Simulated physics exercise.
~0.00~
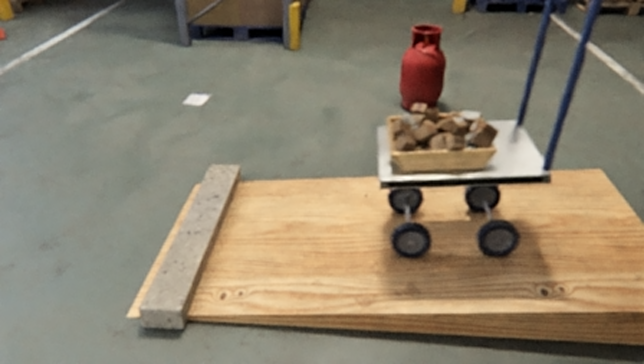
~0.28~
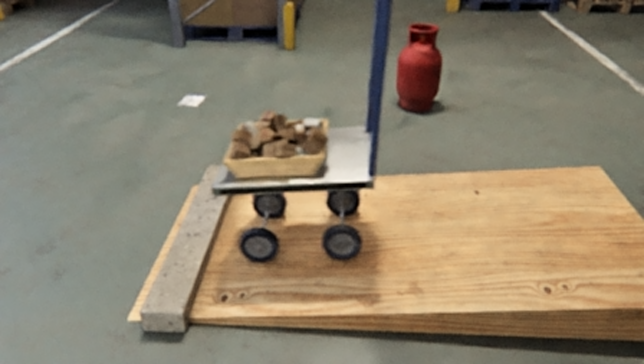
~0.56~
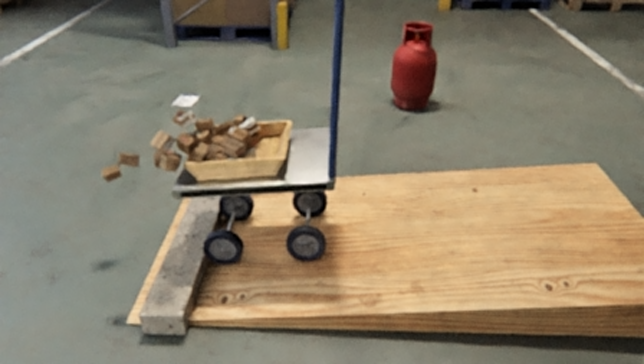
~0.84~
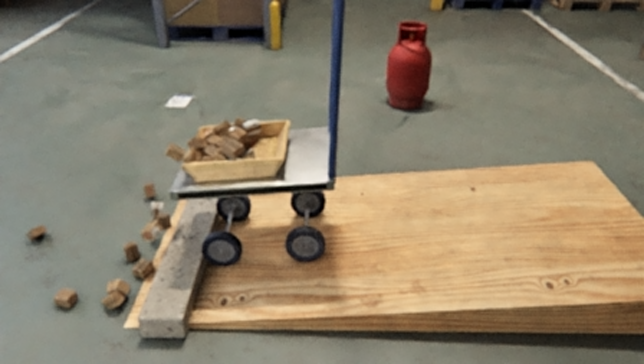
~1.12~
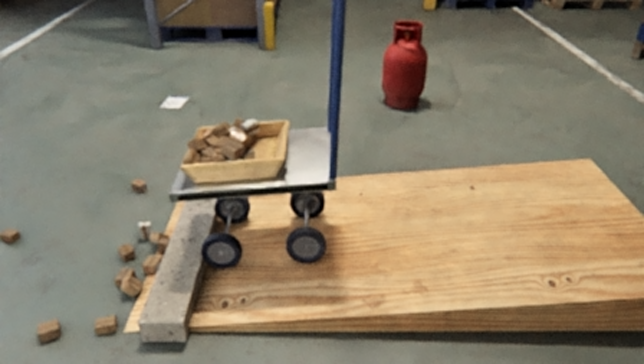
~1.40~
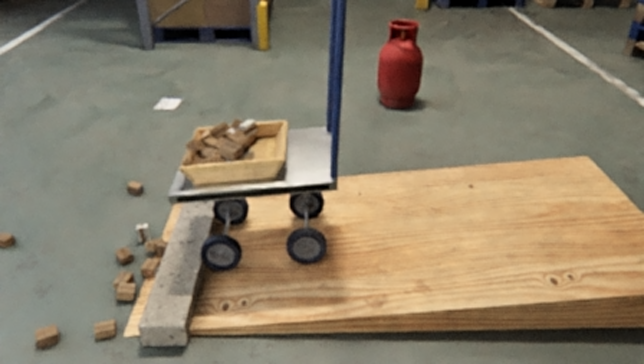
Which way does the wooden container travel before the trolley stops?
It travels to the left, riding on the trolley's deck as far as the grey kerb.
